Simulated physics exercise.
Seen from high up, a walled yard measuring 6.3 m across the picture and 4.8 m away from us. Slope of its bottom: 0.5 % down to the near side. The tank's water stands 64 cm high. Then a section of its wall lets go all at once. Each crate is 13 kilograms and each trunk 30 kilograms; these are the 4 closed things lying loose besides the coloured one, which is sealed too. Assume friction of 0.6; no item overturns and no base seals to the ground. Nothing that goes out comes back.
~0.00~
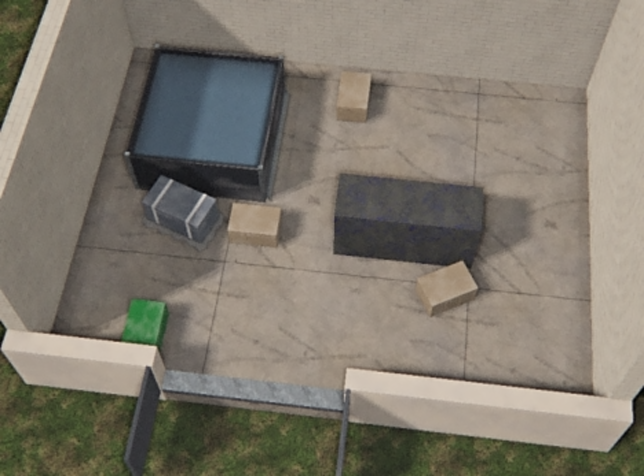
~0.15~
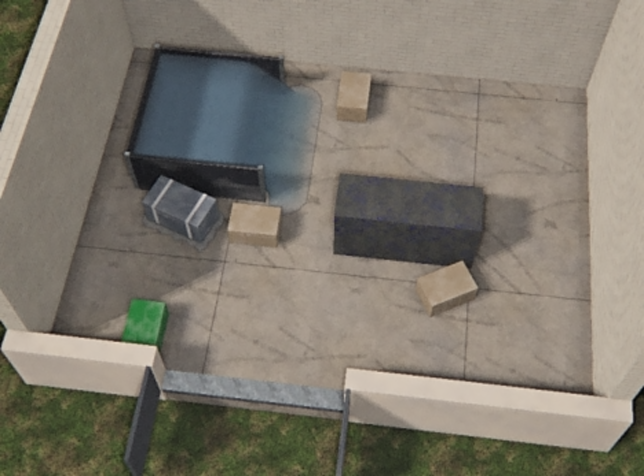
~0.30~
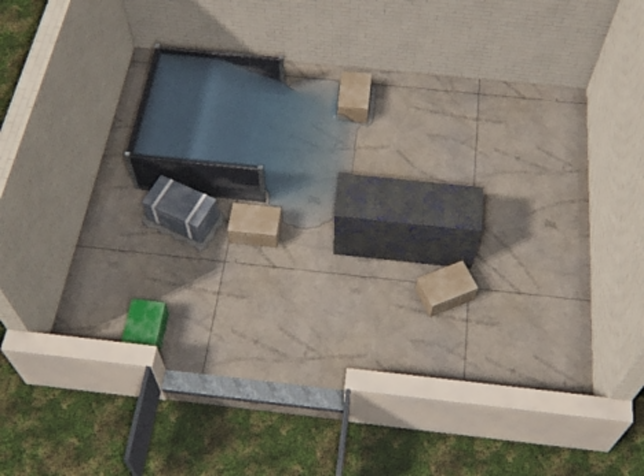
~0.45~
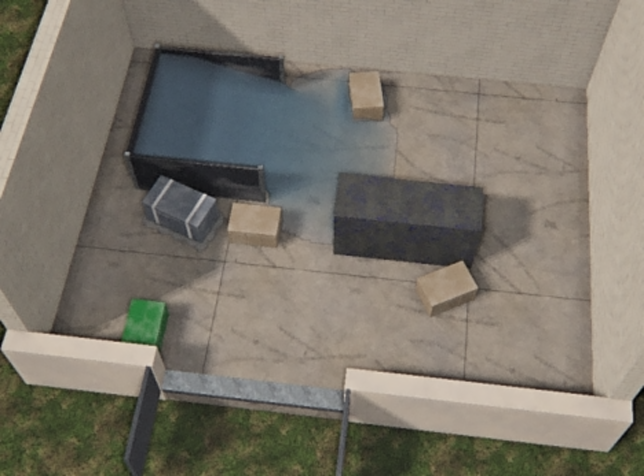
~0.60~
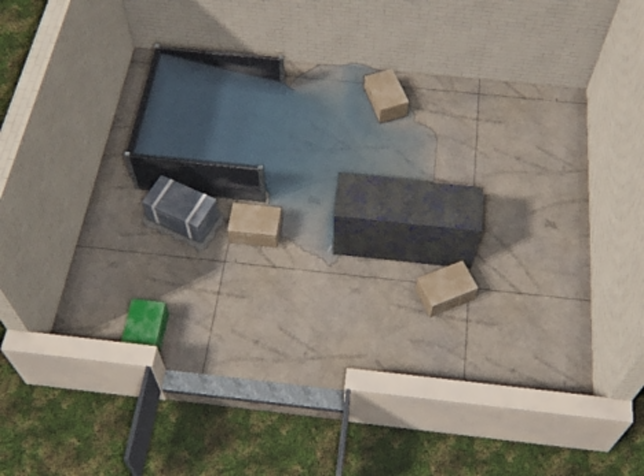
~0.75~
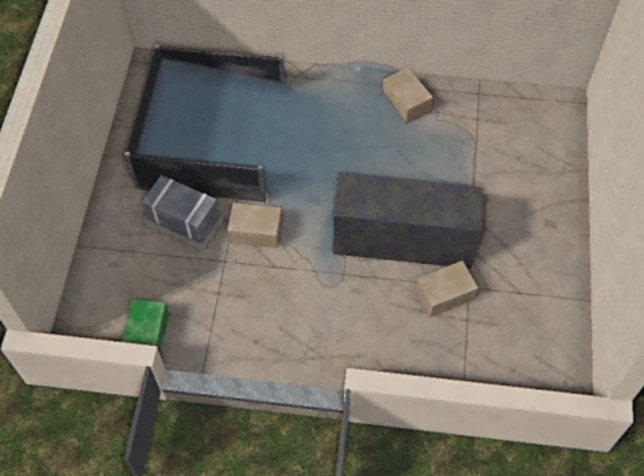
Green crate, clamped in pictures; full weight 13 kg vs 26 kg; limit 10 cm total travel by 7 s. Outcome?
Heavier only.
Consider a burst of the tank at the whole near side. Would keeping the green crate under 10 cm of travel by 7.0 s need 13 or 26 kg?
Then both masses fall short.
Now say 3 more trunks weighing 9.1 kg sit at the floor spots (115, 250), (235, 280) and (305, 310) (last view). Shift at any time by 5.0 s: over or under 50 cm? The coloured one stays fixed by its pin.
First one stayed within, second stayed within, third went beyond.
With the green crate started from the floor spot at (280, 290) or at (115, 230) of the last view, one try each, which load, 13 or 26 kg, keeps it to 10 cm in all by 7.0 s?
At the first place you need the bigger mass, and at the second the small mass does it.
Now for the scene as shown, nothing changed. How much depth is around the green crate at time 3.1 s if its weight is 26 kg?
About 1 cm.
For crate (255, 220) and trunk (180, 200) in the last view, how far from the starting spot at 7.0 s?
Taking them in order, that's 40 centimetres and 0 centimetres.
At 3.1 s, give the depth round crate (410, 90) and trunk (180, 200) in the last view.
I'd estimate 30 cm for the first and 1 cm for the second.
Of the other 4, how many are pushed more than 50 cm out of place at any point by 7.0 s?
That adds up to 1.
After 1.4 s the green crate would be 0 cm from its start with 13 kg and 0 cm from its start with 26 kg; 0 cm of water round it then.
After 3.1 s the green crate would be 0 cm from its start with 13 kg and 0 cm from its start with 26 kg; 1 cm of water round it then.
After 4.9 s the green crate would be 0 cm from its start with 13 kg and 0 cm from its start with 26 kg; 1 cm of water round it then.
After 7.0 s the green crate would be 53 cm from its start with 13 kg and 0 cm from its start with 26 kg; 5 cm of water round it then.
